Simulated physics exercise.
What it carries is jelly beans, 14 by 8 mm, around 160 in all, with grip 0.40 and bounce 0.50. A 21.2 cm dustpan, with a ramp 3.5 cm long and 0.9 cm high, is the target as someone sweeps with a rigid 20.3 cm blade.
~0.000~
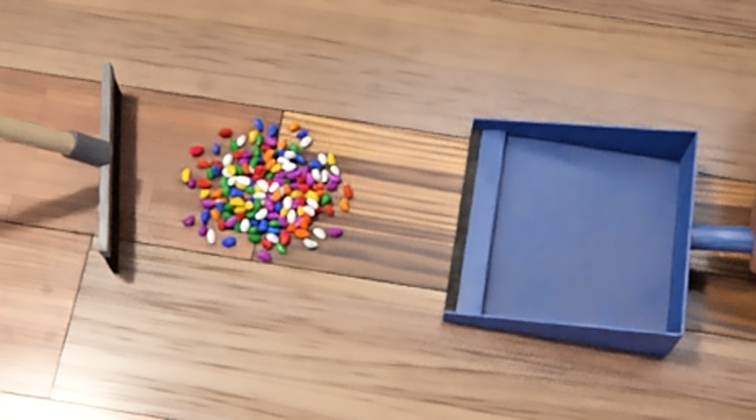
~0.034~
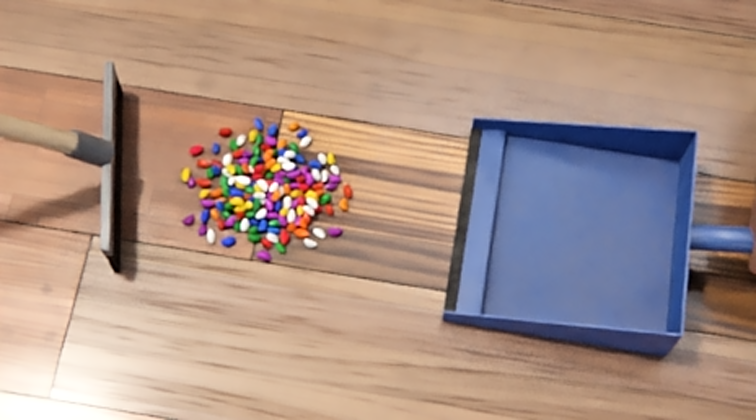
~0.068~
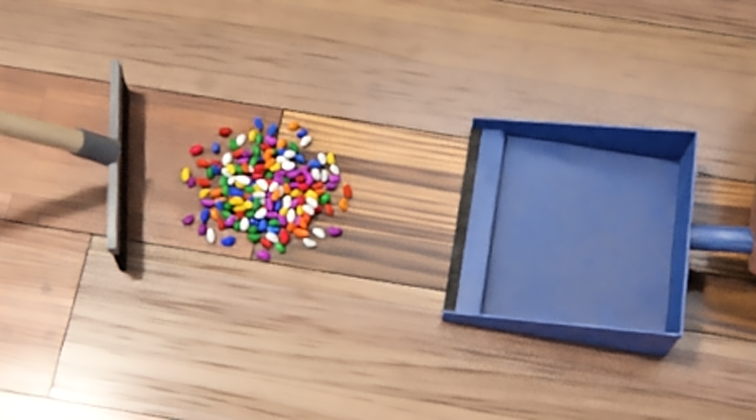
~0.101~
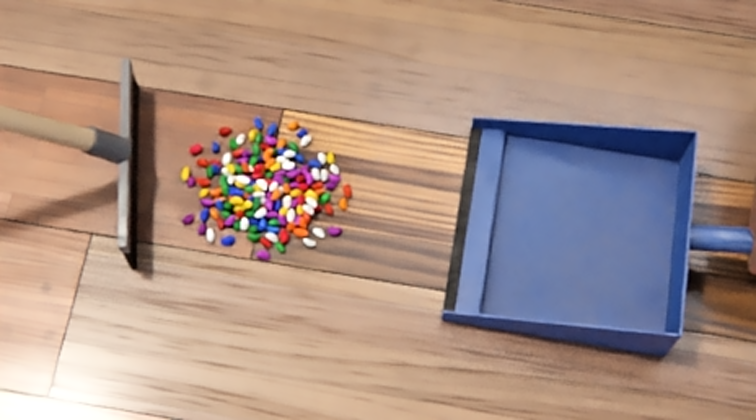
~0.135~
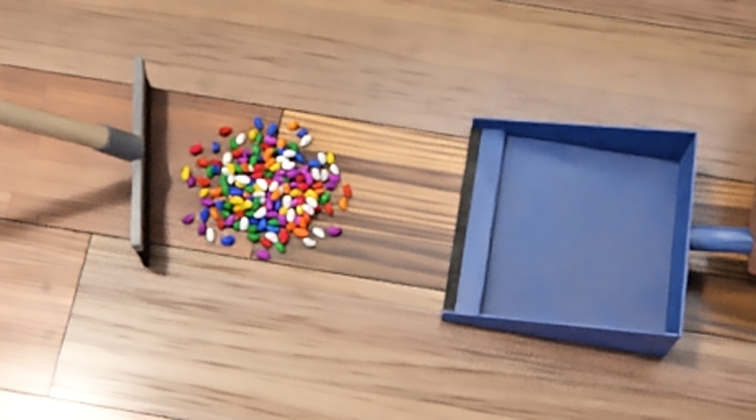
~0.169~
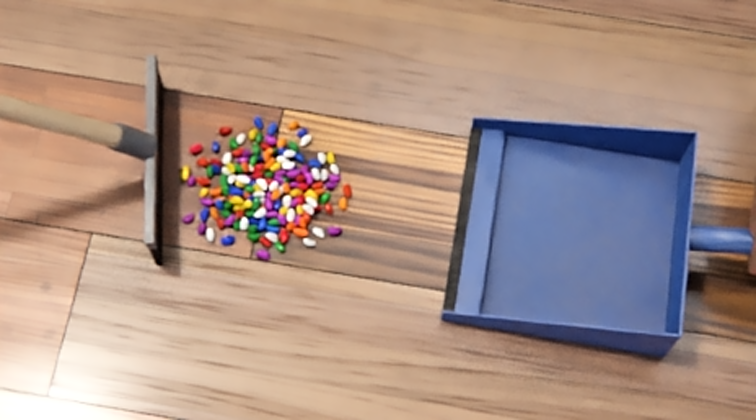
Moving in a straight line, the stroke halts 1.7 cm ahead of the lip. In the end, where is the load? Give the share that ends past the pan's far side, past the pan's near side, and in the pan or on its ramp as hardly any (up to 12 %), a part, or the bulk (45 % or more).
Past the pan's far side: A part; past the pan's near side: Hardly any; in the pan or on its ramp: A part.
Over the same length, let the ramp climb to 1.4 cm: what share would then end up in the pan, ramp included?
I'd put it near 20 per cent, ramp counted.
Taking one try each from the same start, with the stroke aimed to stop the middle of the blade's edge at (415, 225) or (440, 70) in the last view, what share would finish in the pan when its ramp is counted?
The two tries give roughly 20 and 5 %.
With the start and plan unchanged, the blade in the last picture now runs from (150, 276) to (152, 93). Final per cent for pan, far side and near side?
Per cent by place - pan 0, far side 0, near side 10.
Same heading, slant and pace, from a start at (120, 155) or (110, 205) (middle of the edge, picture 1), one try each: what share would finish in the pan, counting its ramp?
The two tries give about 20 % and about 25 %.
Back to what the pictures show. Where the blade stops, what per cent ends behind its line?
Estimate: Near 15 %.
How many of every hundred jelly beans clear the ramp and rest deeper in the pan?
Around 0 percent.
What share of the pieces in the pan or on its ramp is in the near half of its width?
Something like 10 in a hundred.
Then, at 0.53 s, middle of the blade 18 cm from the lip; 0 % over the lip, far side 5 %, near side 0 %.
After 0.77 s, middle of the blade 9 cm from the lip; 0 % over the lip, far side 15 %, near side 0 %.
After 1.12 s, middle of the blade 4 cm from the lip; 20 % over the lip, far side 25 %, near side 0 %.
In the end, at 2.2 s, far side 25 %, near side 5 %, pan 20 %, in front of the lip or behind the blade 50 %.
